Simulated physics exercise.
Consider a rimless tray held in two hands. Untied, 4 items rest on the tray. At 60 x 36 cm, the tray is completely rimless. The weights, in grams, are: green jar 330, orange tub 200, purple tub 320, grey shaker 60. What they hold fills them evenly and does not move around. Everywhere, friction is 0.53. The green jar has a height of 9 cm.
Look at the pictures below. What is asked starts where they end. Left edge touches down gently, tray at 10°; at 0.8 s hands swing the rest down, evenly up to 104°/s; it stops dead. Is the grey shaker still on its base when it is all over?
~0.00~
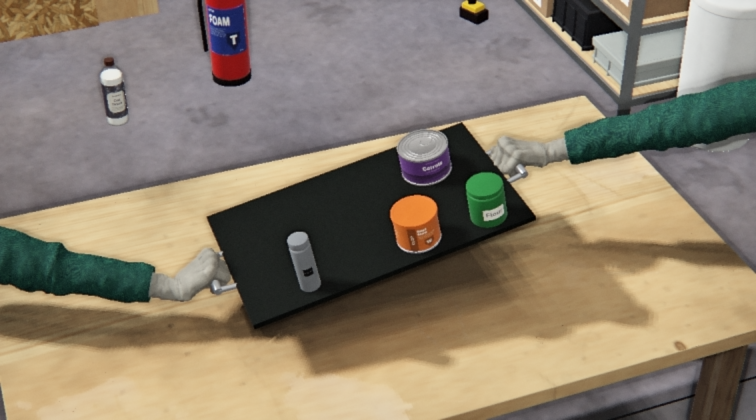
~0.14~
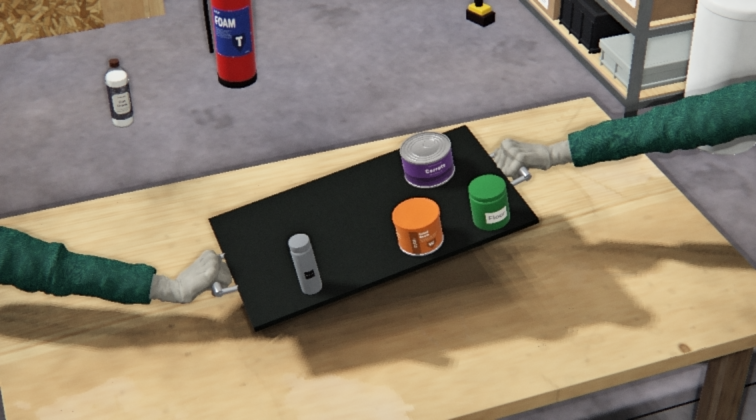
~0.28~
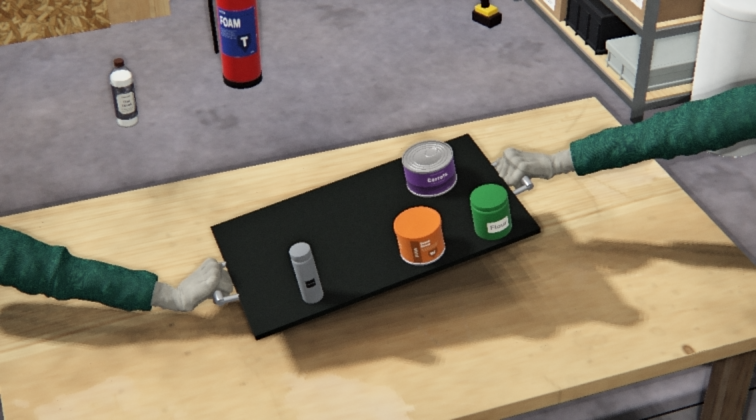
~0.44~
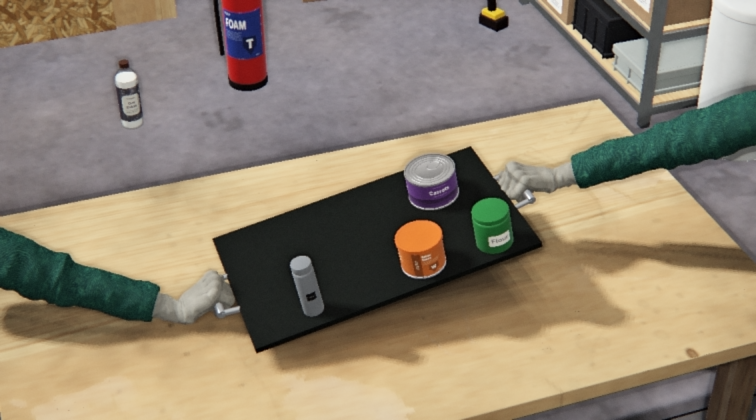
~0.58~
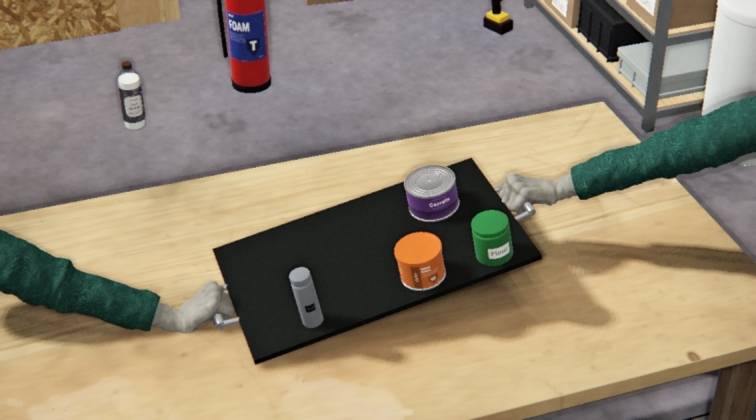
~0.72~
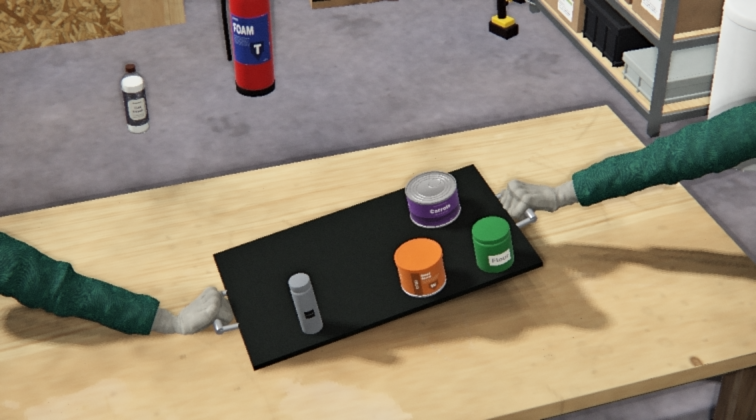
It will keep its balance.
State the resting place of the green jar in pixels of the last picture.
Around (499, 278).
By 0.92 s, left edge on the table, tray at 6°.
By 1.02 s, tray flat on the table.
When it is over (1.5 s), all 4 within 5 cm of the start. In the last view, grey shaker near (314, 311).
